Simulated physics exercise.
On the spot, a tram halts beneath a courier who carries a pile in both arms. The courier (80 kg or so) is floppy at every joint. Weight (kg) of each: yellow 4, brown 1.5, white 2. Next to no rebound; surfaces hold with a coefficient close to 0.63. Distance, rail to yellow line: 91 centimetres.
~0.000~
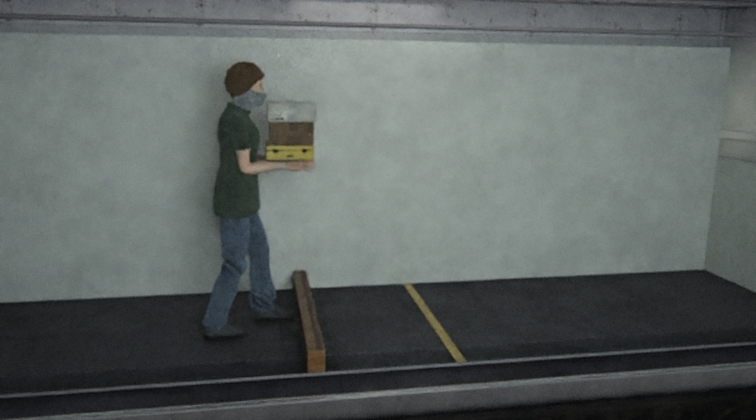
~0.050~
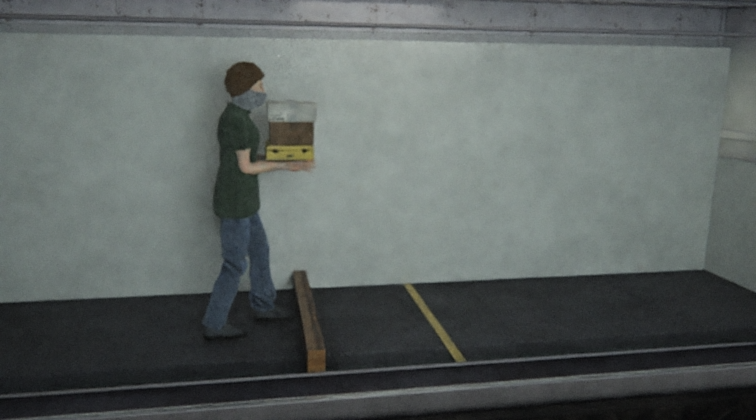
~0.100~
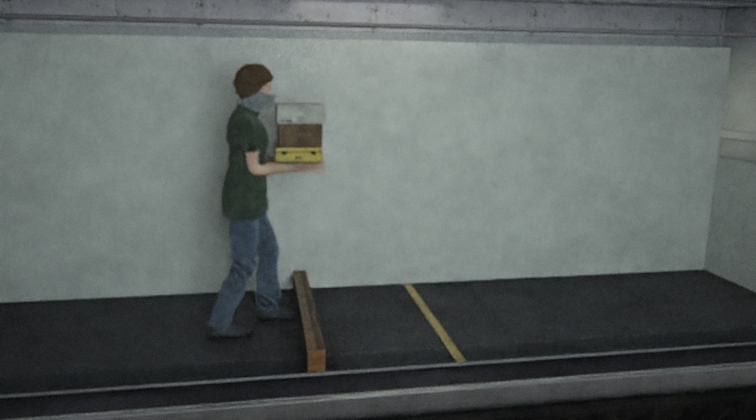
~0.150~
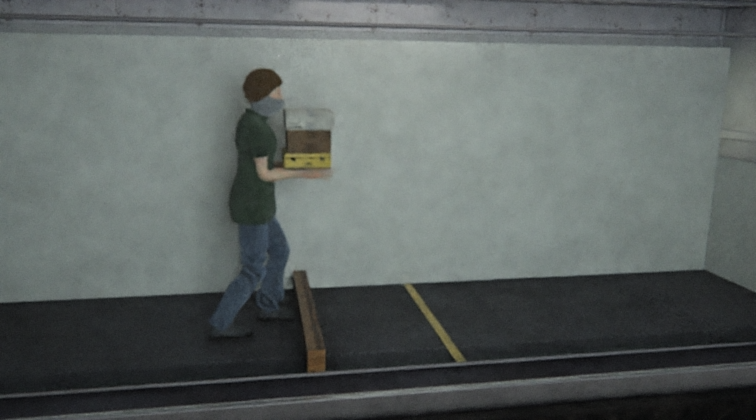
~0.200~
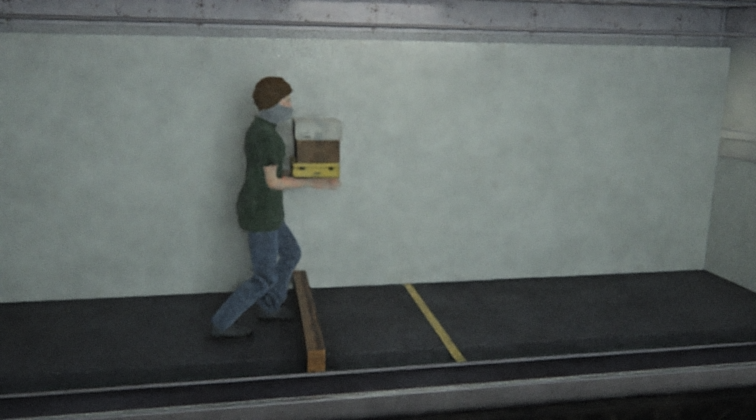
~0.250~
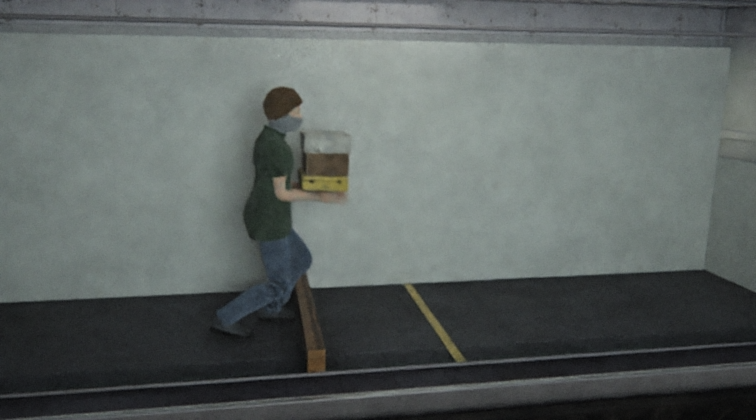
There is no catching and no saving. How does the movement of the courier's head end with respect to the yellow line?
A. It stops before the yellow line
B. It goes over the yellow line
A.
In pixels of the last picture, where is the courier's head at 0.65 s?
At that time it is near pixel (372, 246) in the last view.
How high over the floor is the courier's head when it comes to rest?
20 cm up.
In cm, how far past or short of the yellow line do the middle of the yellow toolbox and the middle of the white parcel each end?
Yellow toolbox 50 short, white parcel 90 past.
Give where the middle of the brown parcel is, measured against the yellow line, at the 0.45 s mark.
Short of it by around 50 cm.
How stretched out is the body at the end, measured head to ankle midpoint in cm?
About 70 cm.
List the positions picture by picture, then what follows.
In the first frame, courier's head (241, 97), white parcel (291, 111), yellow line (449, 343).
In the second frame, courier's head (241, 97), white parcel (291, 111).
In the third frame, courier's head (250, 98), white parcel (299, 113).
In the fourth frame, courier's head (259, 103), white parcel (308, 119).
In the fifth frame, courier's head (268, 111), white parcel (317, 129).
In the sixth frame, courier's head (278, 120), white parcel (325, 142), yellow line (449, 343). Everything loose set off at about 1.1 m/s.
After 0.45 s the courier's head is 73 cm short of the yellow line, near (326, 174) in the last picture's view; the white parcel 49 cm short of the yellow line, tilted 15°.
After 0.65 s the courier's head is 40 cm short of the yellow line, near (372, 246) in the last picture's view; the white parcel 1 cm past the yellow line, tilted 65°.
After 0.95 s the courier's head is 32 cm short of the yellow line, near (381, 279) in the last picture's view.
Final state at 2.0 s, yellow toolbox stops short of the yellow line; brown parcel crosses the yellow line; white parcel crosses the yellow line; courier's head stops short of the yellow line.
